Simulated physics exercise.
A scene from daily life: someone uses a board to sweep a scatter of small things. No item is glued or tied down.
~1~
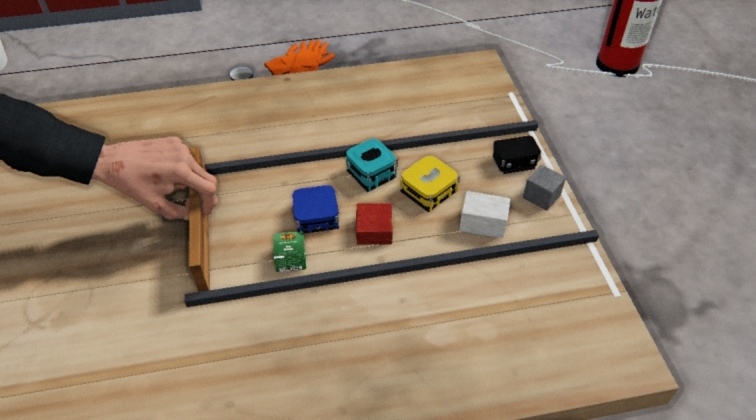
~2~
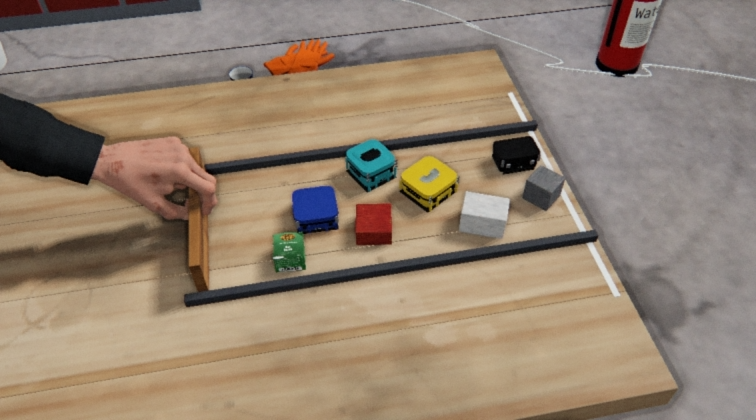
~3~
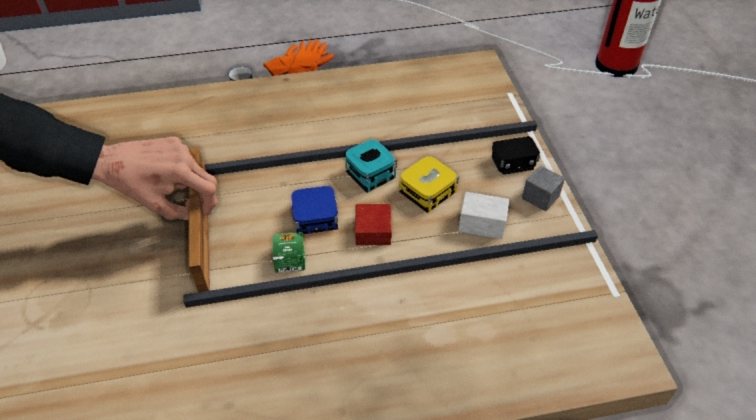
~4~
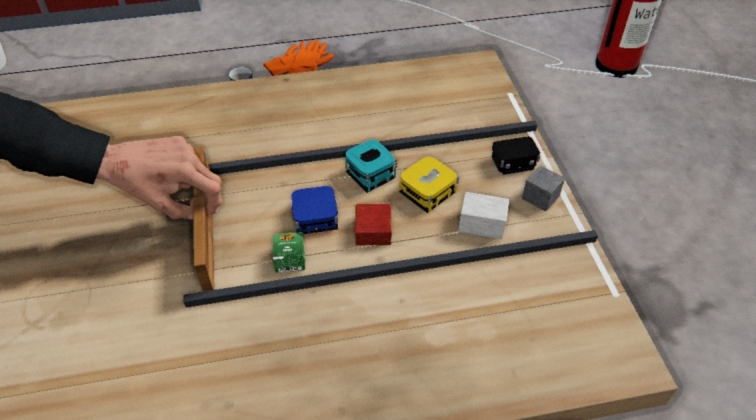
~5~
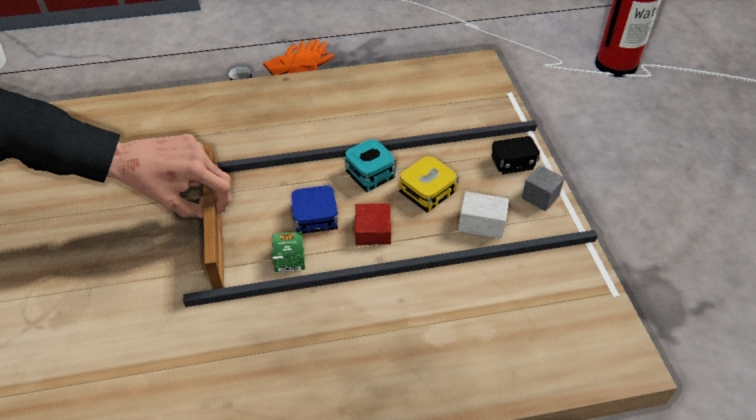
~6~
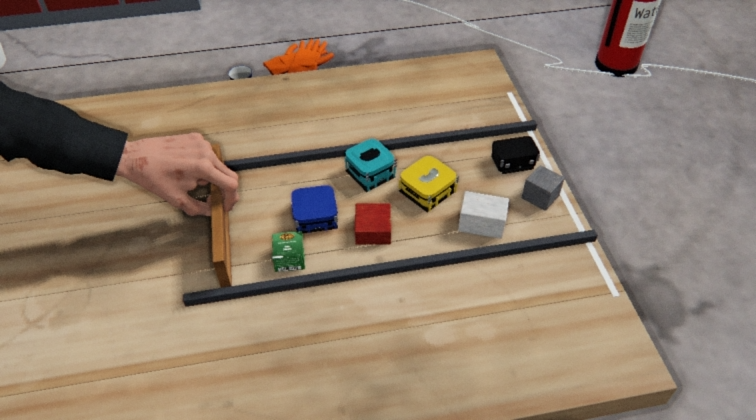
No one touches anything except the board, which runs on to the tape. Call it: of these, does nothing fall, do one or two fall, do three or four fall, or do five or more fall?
Five or more fall.
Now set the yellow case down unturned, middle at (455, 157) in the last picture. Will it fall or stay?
The answer: It ends up below.
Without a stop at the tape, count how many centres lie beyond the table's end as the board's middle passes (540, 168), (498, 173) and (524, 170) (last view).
5; 3; 5.
Early on, none off yet; grey block at rest near (543, 188); black case at rest near (515, 155); white block at rest near (483, 215).
A while later, none off yet; grey block moving near (554, 190); black case travelled a little near (536, 150); white block travelled about its own width near (555, 214).
Finally, the number that fall off is five or more; lost, green box, blue case, red block, turquoise case, yellow case, white block, black case and grey block.
